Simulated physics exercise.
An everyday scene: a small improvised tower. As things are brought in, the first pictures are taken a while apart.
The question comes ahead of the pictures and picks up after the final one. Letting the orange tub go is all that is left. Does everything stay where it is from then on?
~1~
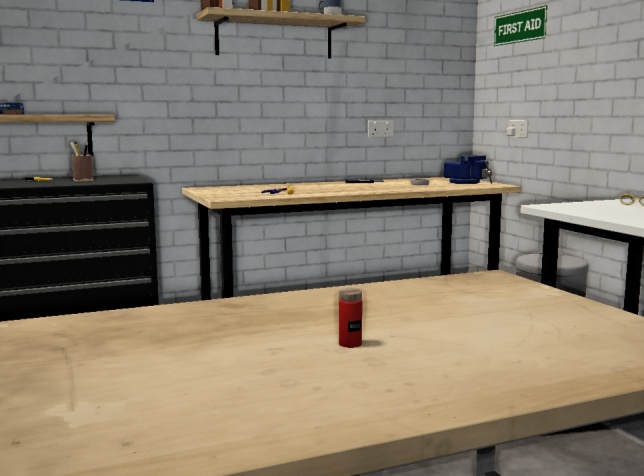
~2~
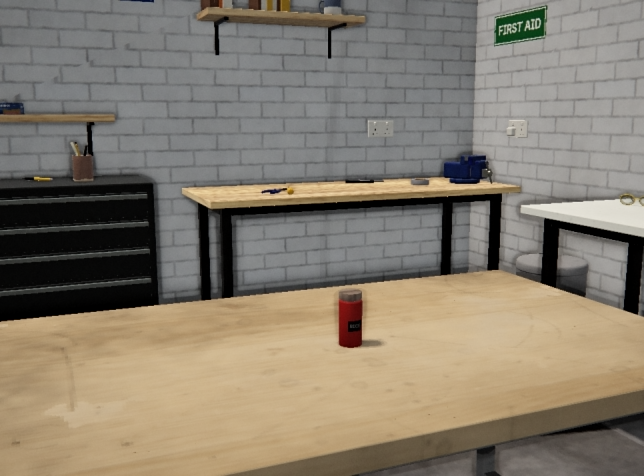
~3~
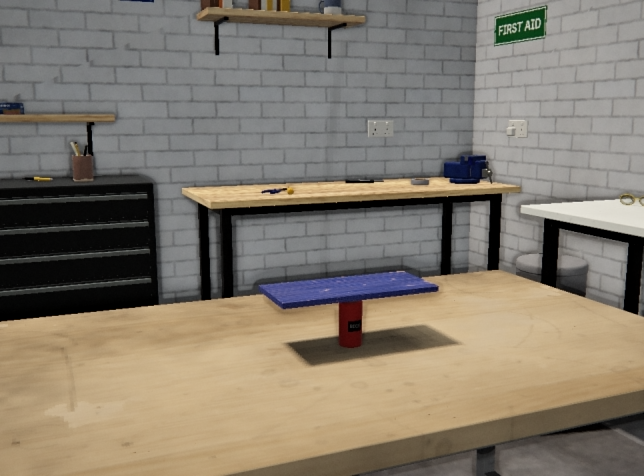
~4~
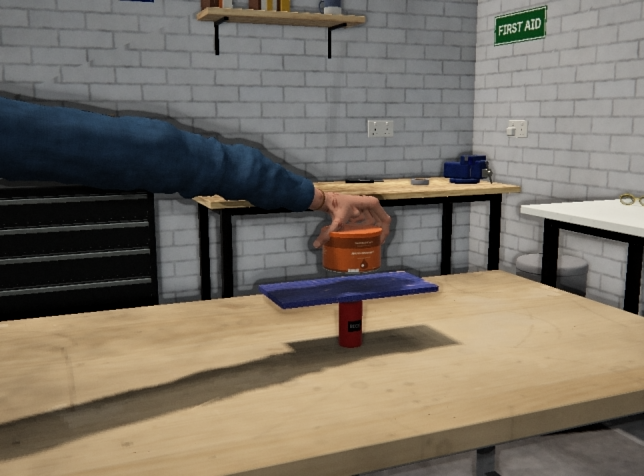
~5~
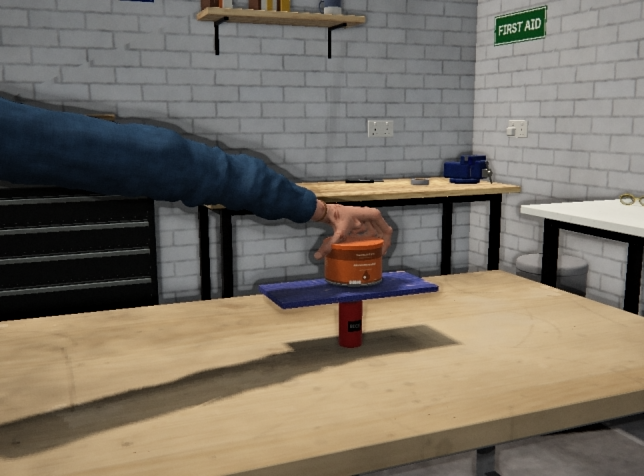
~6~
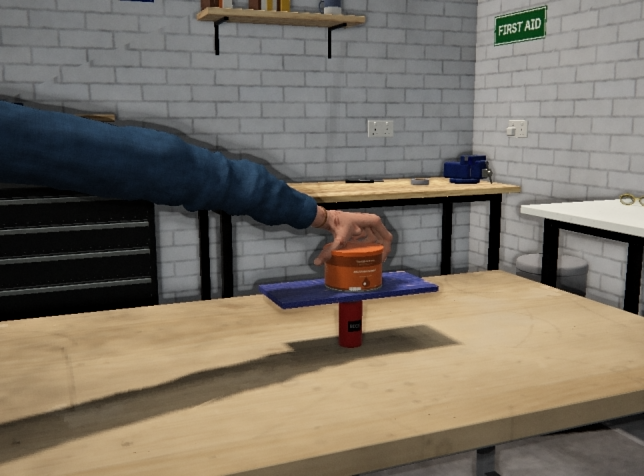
Most likely nothing will tip.
Then, 0.30 s after the last picture, nothing has stirred.
Then, 0.70 s after the last picture, orange tub resting near (353, 267).
At rest, all 3 in place. Seen from the same camera at the end, orange tub near (353, 267). The stack keeps its balance.
